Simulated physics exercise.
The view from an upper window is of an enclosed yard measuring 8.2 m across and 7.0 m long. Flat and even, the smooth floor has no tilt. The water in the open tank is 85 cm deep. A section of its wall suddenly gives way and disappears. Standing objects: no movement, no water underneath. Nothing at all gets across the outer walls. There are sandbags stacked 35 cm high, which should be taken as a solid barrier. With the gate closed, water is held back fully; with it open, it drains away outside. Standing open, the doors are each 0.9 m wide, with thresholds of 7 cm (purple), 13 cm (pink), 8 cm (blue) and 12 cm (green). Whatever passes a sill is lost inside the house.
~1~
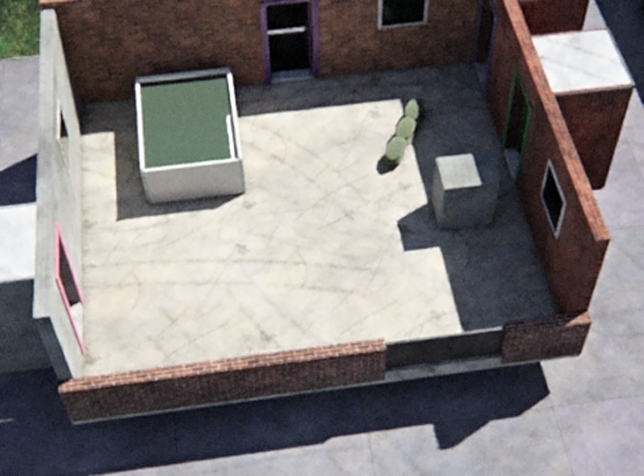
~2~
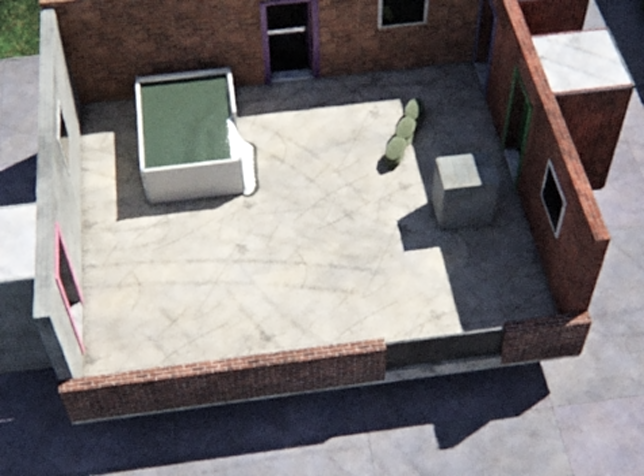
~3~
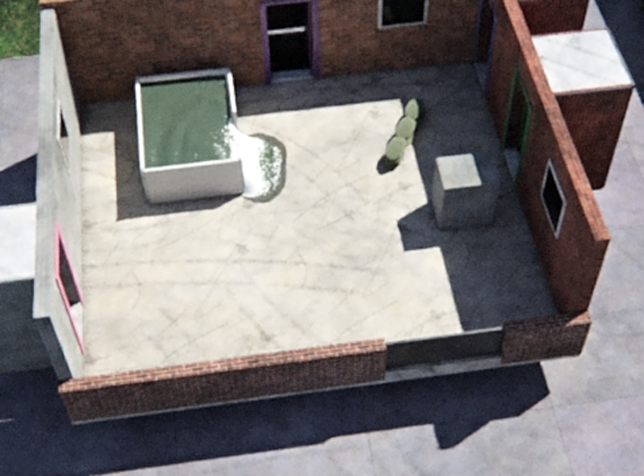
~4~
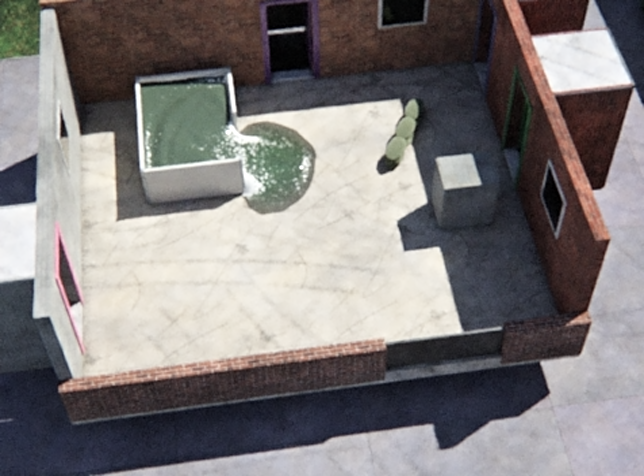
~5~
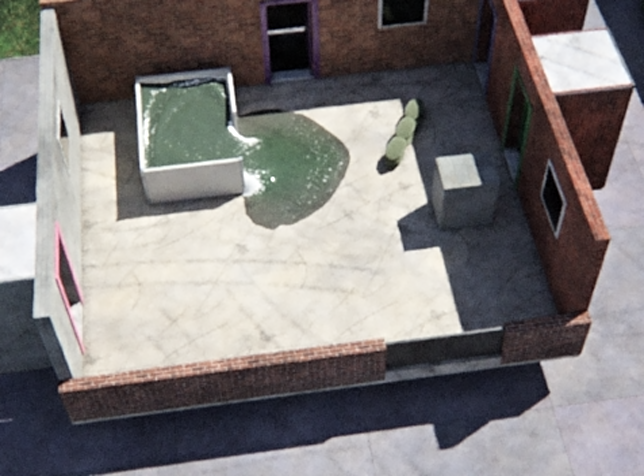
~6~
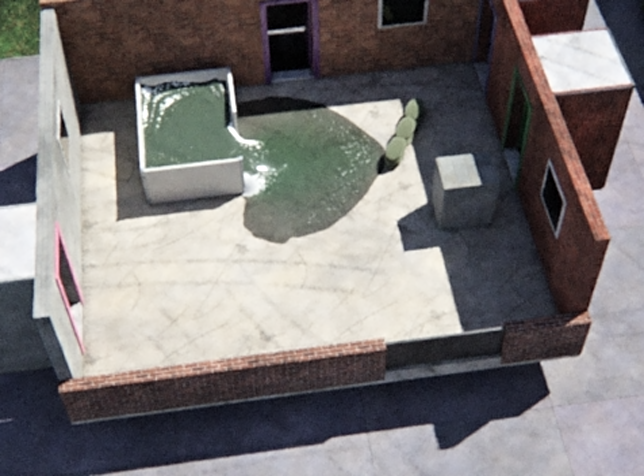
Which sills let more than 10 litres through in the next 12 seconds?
One by one: The purple door will see an amount within the limit come in. The pink door will see an amount within the limit come in. The blue door will see too much water come in. The green door will see too much water come in.
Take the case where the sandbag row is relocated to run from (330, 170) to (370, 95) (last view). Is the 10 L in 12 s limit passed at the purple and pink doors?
Checking the limit, purple is too much, pink is fine.
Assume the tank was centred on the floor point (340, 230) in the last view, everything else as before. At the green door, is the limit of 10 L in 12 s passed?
Lab note: Green door limit not exceeded.
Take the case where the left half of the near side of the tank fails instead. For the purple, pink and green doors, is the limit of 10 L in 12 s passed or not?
Result: Purple limit not passed, pink limit passed, green limit not passed.
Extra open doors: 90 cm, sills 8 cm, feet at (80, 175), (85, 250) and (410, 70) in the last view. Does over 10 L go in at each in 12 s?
The first one doesn't reach it, the second one doesn't reach it, and the third one exceeds it.
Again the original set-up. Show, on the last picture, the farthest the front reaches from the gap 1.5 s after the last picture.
Somewhere near pixel (519, 281).
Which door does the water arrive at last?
It's the pink door that comes last.
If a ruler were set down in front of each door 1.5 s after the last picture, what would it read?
Depths: Purple door 3 cm, pink door 0 cm, blue door 10 cm, green door 19 cm.
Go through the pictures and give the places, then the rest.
The open tank at (188, 120) is whole and still, 85 cm deep, in the first frame.
The front is at (246, 195), 0.7 m from the gap at (238, 158); 0.2 m2 of floor is under water; 85 cm left at the back of the open tank, in the second frame.
The front is at (269, 197), 1.0 m from the gap at (239, 159); 1.1 m2 of floor is under water; 85 cm left at the back of the open tank, in the third frame.
The front is at (311, 152), 1.5 m from the gap at (239, 160); 2.4 m2 of floor is under water; 80 cm left at the back of the open tank, in the fourth frame.
Water pours out at (239, 159) and has run 2.1 m, to (346, 157); typically 7 cm deep outside, 72 cm at the open tank's back, in the fifth frame.
The front is at (383, 155), 2.8 m from the gap at (239, 159); 6.9 m2 of floor is under water; 73 cm left at the back of the open tank, in the sixth frame.
Then, 0.7 s after the last picture water covers 30 % of the floor and is deepest (43 cm) near (250, 176); purple door 6 cm at the sill, 0 L in, pink door not reached, blue door not reached, green door not reached.
Then, 1.5 s after the last picture water covers 40 % of the floor and is deepest (38 cm) near (401, 73); purple door 3 cm at the sill, 0 L in, pink door not reached, blue door 10 cm at the sill, 0 L in, green door 19 cm at the sill, 25 L in.
Then, 2.8 s after the last picture water covers 50 % of the floor and is deepest (28 cm) near (559, 337); purple door 6 cm at the sill, 0 L in, pink door not reached, blue door 24 cm at the sill, 110 L in, green door 19 cm at the sill, 105 L in.
Then, 6.3 s after the last picture water covers 70 % of the floor and is deepest (14 cm) near (531, 254); purple door 4 cm at the sill, 1 L in, pink door not reached, blue door 13 cm at the sill, 284 L in, green door 11 cm at the sill, 130 L in.
Then, 11.3 s after the last picture water covers 95 % of the floor and is deepest (10 cm) near (127, 394); purple door 5 cm at the sill, 1 L in, pink door 8 cm at the sill, 0 L in, blue door 9 cm at the sill, 310 L in, green door 8 cm at the sill, 130 L in.
